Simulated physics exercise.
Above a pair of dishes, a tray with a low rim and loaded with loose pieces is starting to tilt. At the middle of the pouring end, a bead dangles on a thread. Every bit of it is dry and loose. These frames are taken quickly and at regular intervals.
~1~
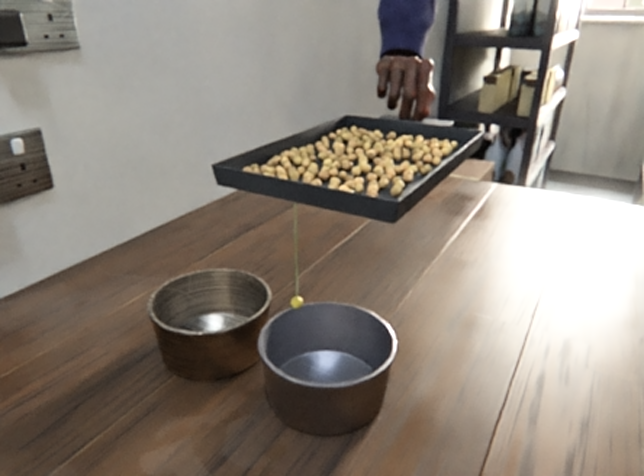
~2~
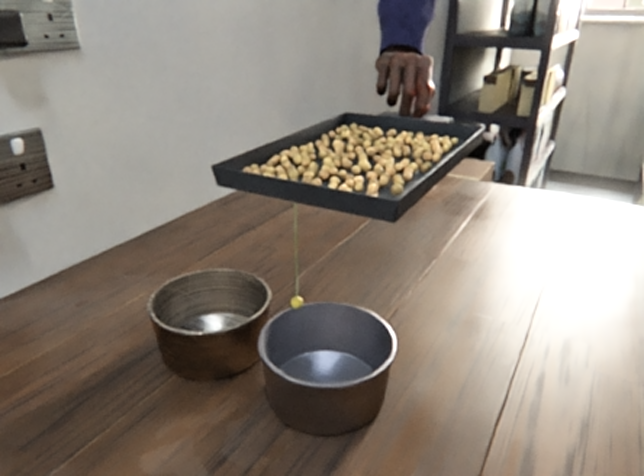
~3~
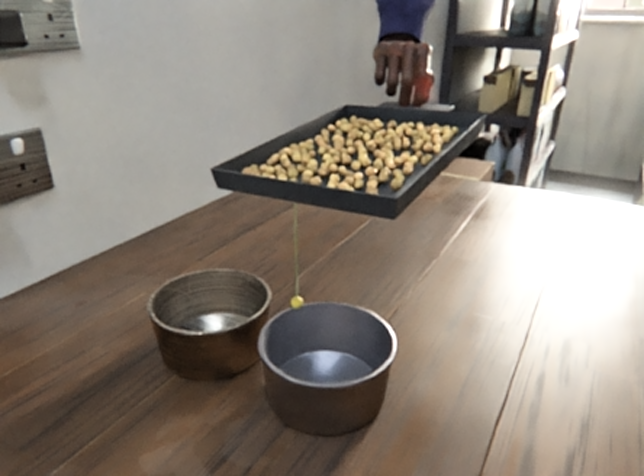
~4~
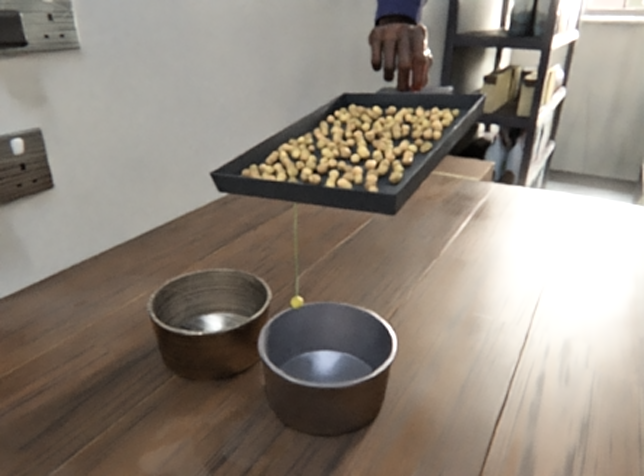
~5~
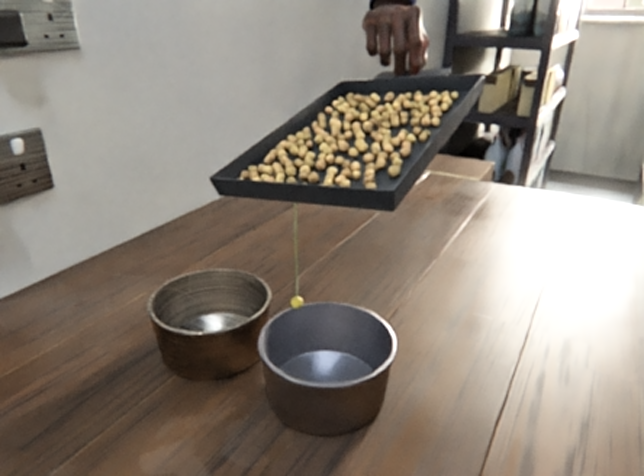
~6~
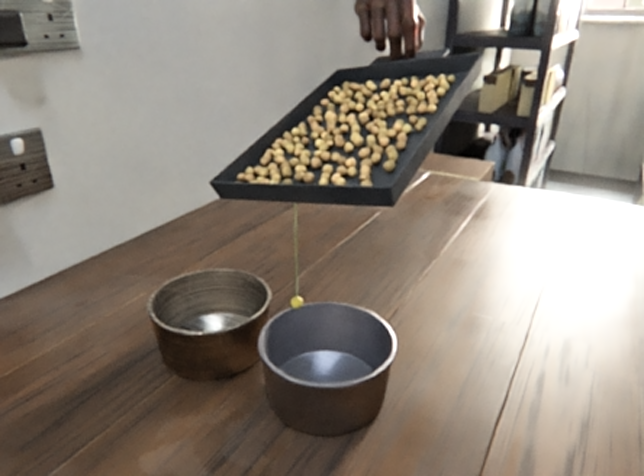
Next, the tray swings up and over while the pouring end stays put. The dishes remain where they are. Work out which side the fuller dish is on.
More will pour into the dish on the left side.
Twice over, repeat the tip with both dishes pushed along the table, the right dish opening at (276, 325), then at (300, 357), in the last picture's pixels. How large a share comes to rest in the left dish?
I'd expect some 30 percent, and then some 60 percent.
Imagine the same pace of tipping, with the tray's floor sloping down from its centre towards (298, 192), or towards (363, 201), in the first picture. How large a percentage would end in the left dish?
About 40 and 0 per cent.
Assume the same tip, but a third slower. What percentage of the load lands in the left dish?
Roughly 90%.
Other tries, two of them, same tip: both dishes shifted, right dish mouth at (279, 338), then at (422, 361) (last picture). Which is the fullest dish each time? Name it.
In order of the tries: The dish on the left side, then the dish on the left side.
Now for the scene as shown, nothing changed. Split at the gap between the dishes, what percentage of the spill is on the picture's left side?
Estimate: Near 90 per cent.
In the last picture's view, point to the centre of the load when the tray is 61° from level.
(267, 144).
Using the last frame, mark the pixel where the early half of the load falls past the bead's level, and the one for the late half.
For the early half I get (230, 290), and for the late half (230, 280).
Just after the last frame, tray tipped steeply; almost all on the tray; just a few in the air.
A moment on, tray tipped right over; almost all on the tray; about a tenth in the left dish; just a few outside both.
Further on, tray tipped past a quarter turn; just a few in the right dish; the larger part in the left dish; about a tenth outside both.
When it is over, tray tipped past a quarter turn; just a few in the right dish; the larger part in the left dish; about a tenth outside both.
